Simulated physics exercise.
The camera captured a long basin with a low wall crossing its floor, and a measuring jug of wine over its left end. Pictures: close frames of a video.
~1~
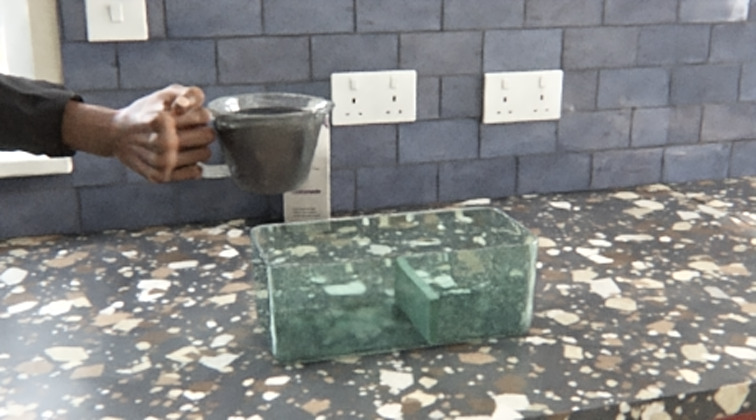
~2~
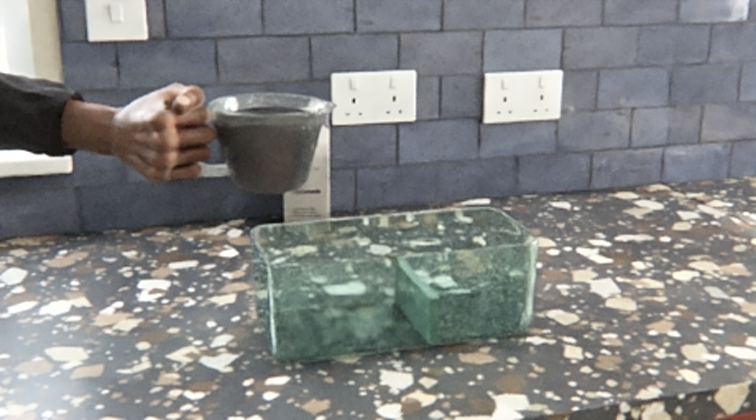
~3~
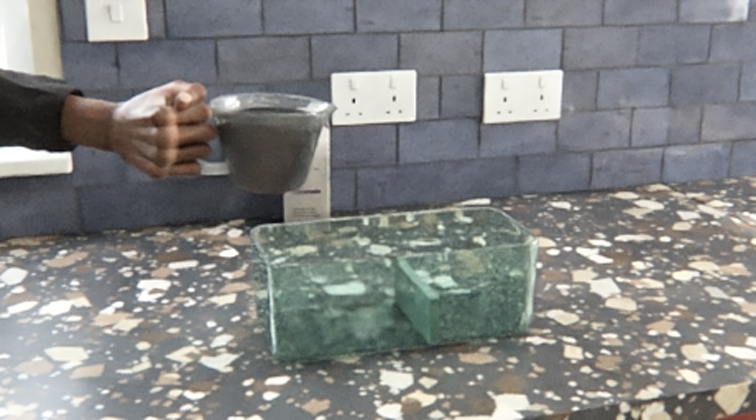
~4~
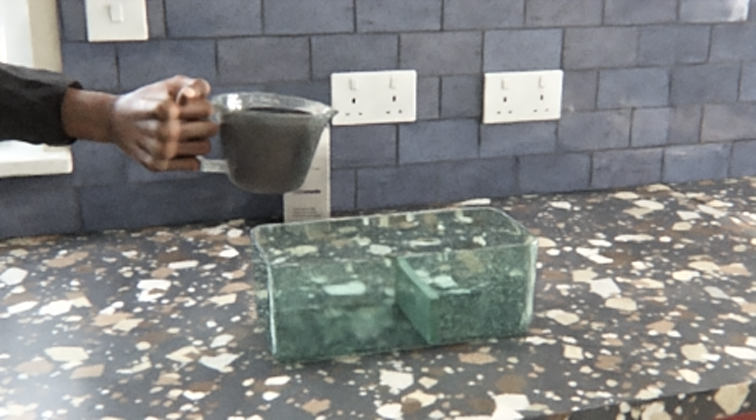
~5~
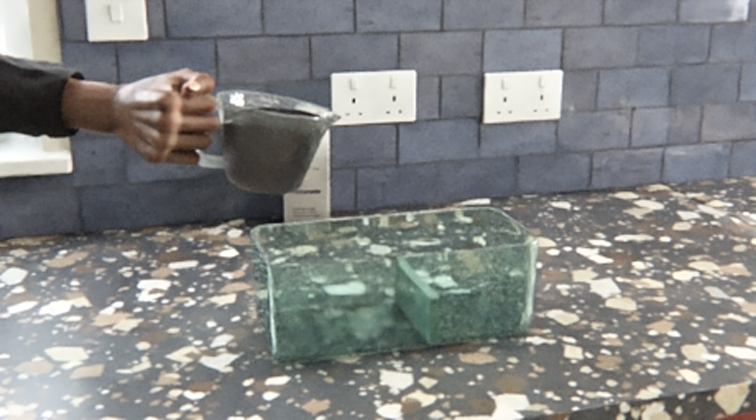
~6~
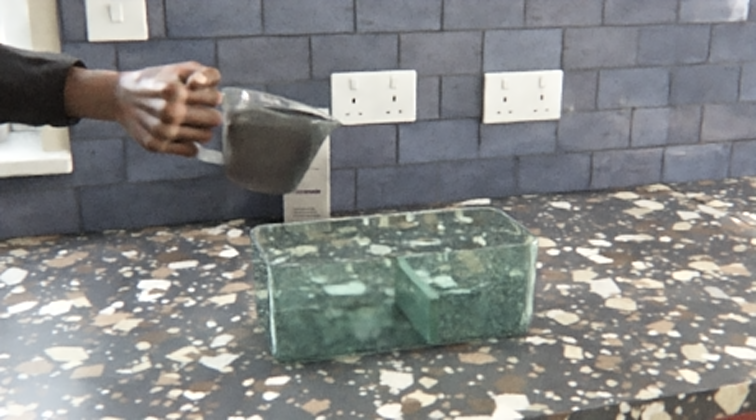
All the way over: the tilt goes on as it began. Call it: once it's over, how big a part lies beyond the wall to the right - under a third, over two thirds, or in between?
Under a third.
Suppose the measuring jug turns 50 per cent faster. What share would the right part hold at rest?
It comes to some 5 per cent.
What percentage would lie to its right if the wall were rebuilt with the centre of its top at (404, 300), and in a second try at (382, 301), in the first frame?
First try close to 20 percent, second try close to 50 percent.
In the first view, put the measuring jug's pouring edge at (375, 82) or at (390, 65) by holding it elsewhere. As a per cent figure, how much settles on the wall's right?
Close to 55 in a hundred, then close to 80 in a hundred.
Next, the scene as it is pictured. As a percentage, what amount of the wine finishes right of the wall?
Some 5 parts in a hundred.
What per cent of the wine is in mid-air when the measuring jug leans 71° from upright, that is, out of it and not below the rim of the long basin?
Around 25 in a hundred.
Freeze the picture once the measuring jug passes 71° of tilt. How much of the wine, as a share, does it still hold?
It still holds close to 55 per cent at that lean.
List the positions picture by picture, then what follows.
In the first picture, tilt 0°; pouring edge (335, 103); surface from (215, 119) to (320, 113); the long basin's rim runs from (259, 248) to (517, 225); the wall's top is at (415, 278).
In the second picture, tilt 1°; pouring edge (336, 103); surface from (216, 118) to (320, 114).
In the third picture, tilt 3°; pouring edge (337, 106); surface from (216, 118) to (321, 114).
In the fourth picture, tilt 6°; pouring edge (339, 110); surface from (219, 117) to (323, 115).
In the fifth picture, tilt 10°; pouring edge (341, 115); surface from (222, 118) to (327, 116).
In the sixth picture, tilt 16°; pouring edge (343, 122); surface from (224, 120) to (333, 118).
A moment on, the measuring jug is tipped part way and 53 per cent is still to pour, 21 is left of the wall and 0 right of it.
Next, the measuring jug is tipped on its side and 6 per cent is still to pour, 85 is left of the wall and 1 right of it.
Then the measuring jug is tipped right over and 0 per cent is still to pour, 95 is left of the wall and 3 right of it.
Later the measuring jug is tipped right over and 0 per cent is still to pour, 95 is left of the wall and 3 right of it.
At rest 95 per cent lies left of the wall, 3 right of it and 1 outside.
